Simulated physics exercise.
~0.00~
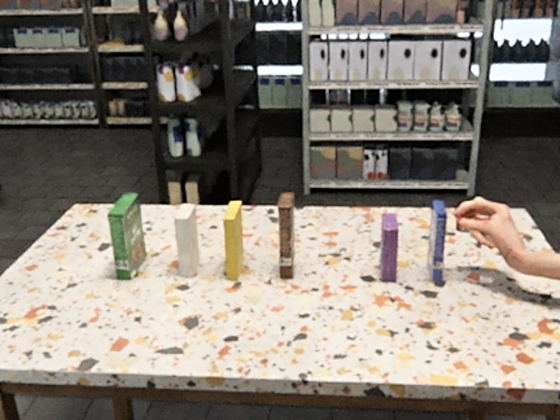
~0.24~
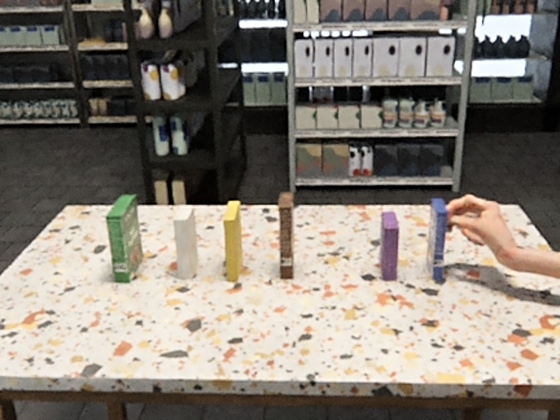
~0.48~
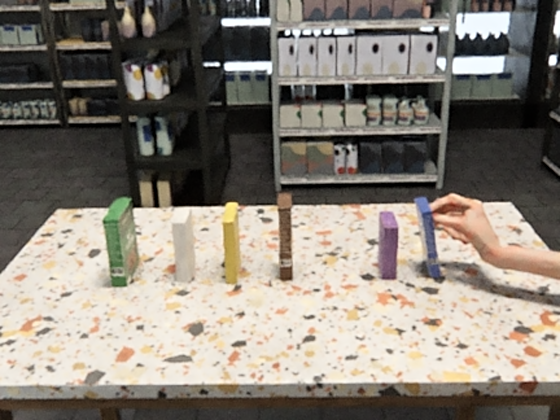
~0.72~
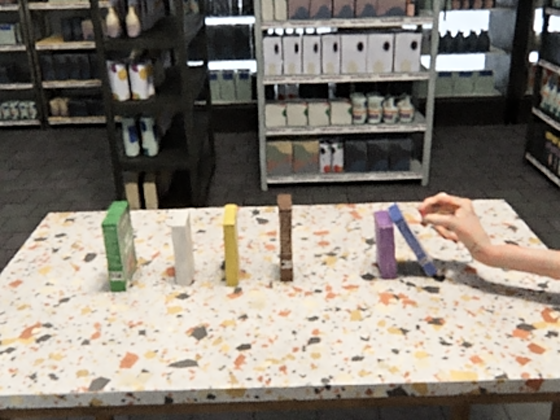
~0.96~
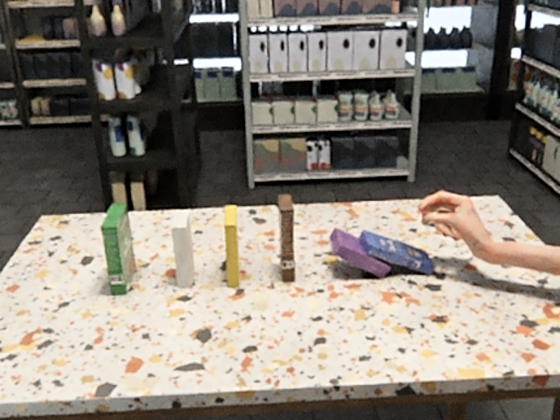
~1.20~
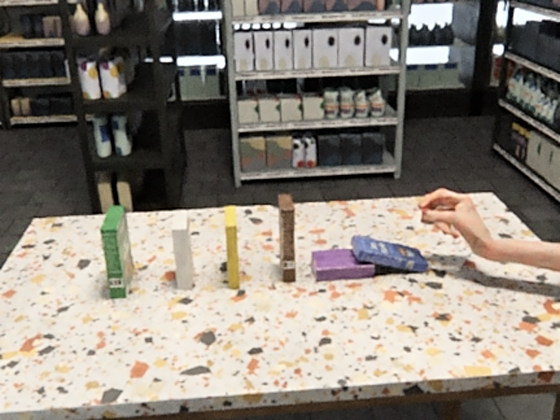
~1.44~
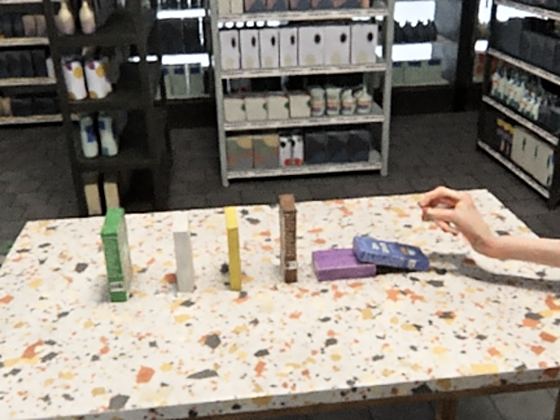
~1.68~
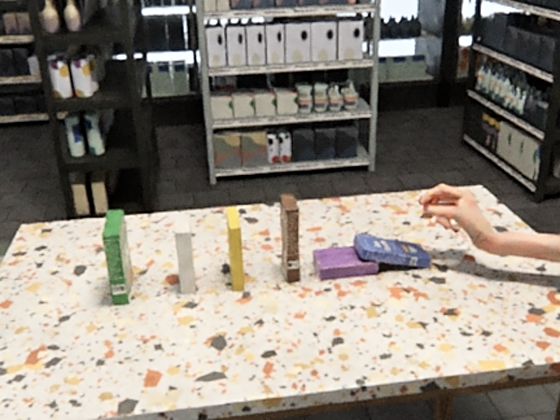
In the video, a hand tips the blue packet at the right of a row of six upright boxes on a speckled table, and it knocks the purple one over. The blue packet rests on the fallen purple one, while the brown, yellow, white and green ones stay standing.
